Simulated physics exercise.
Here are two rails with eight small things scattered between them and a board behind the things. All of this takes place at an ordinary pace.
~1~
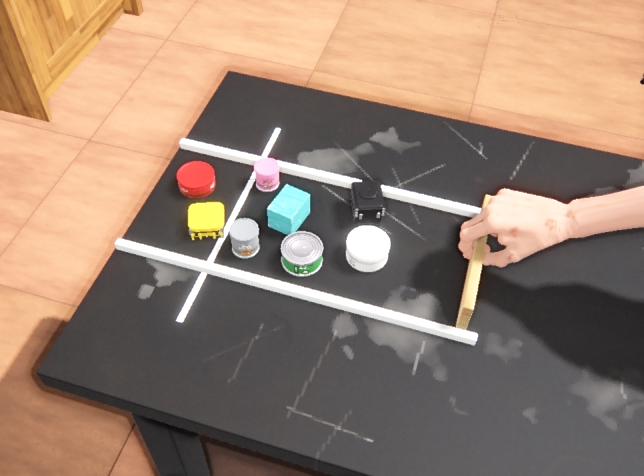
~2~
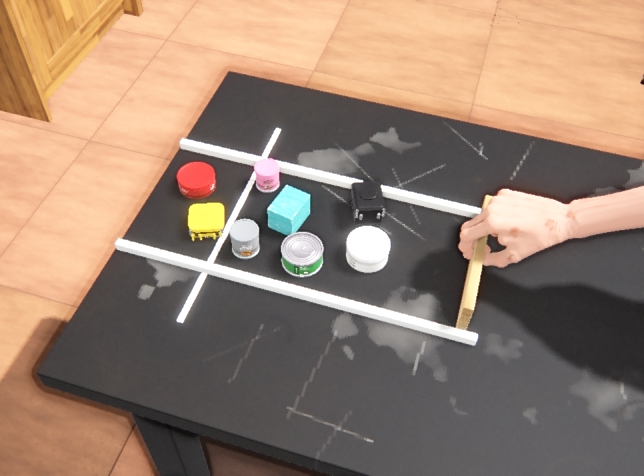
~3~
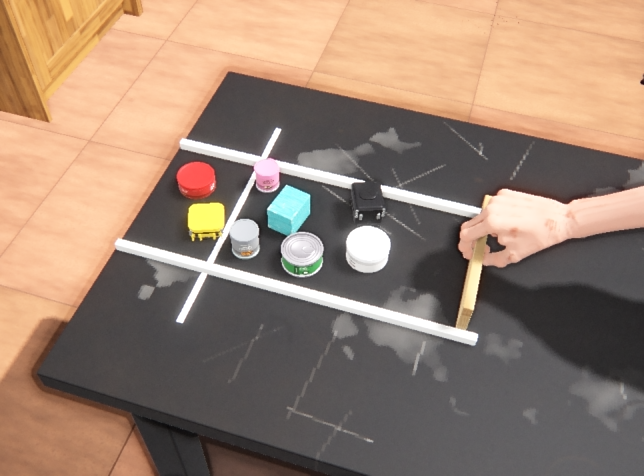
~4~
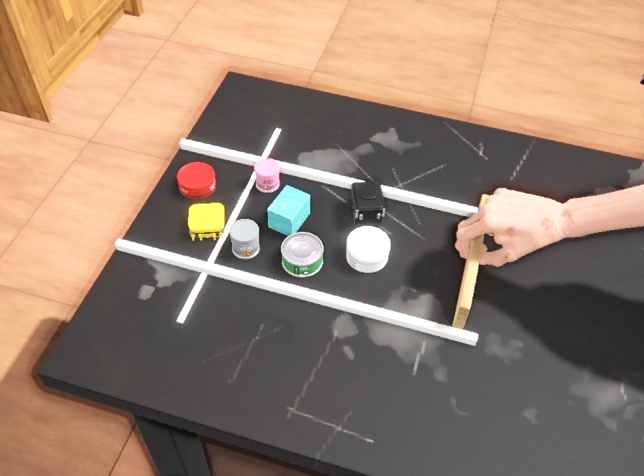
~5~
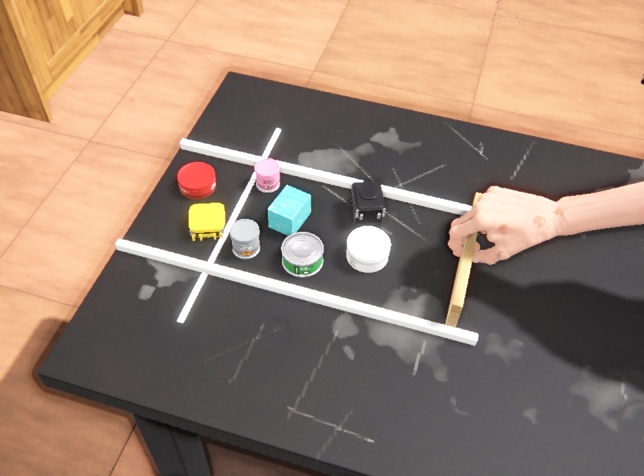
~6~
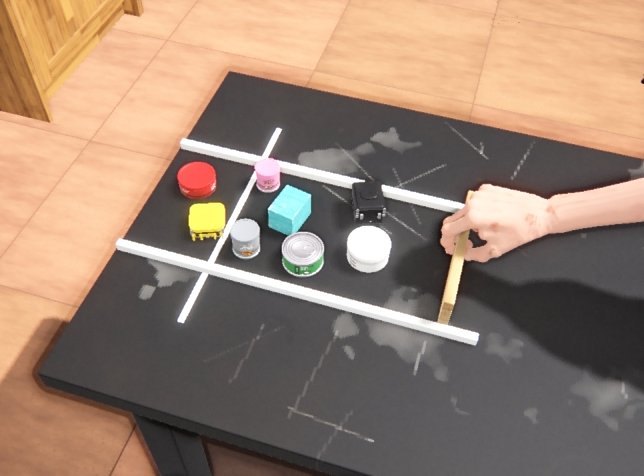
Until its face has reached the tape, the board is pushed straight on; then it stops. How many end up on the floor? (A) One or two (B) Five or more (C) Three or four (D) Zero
D.
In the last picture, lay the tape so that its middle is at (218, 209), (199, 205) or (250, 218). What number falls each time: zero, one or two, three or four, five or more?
In turn: No fall at all, one or two, none at all.
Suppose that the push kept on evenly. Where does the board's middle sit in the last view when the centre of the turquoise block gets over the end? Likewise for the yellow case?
Turquoise block over the end: About (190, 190). Yellow case over the end: About (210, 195).
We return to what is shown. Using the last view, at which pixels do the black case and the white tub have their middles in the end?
The black case comes to rest close to (239, 169), while the white tub rests close to (213, 210).
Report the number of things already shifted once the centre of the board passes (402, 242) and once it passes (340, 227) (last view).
I get 0 at the one place and 3 at the other.
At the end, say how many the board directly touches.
3.
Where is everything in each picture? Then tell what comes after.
The first picture shows red tub (196, 180); yellow case (207, 221); pink pot (267, 175); board (476, 261); tape (235, 213).
The second picture shows yellow case (207, 222); grey pot (245, 239).
The third picture shows pink pot (267, 176); black case (367, 204).
The fourth picture shows red tub (197, 181); white tub (368, 250).
The fifth picture shows yellow case (208, 222); board (466, 258).
The sixth picture shows red tub (197, 181); yellow case (208, 222); pink pot (268, 176); board (459, 256); tape (236, 214).
Soon after, none off yet; red tub at rest near (197, 181); yellow case at rest near (208, 222); pink pot at rest near (268, 176).
In the end, the number that fall off is zero.
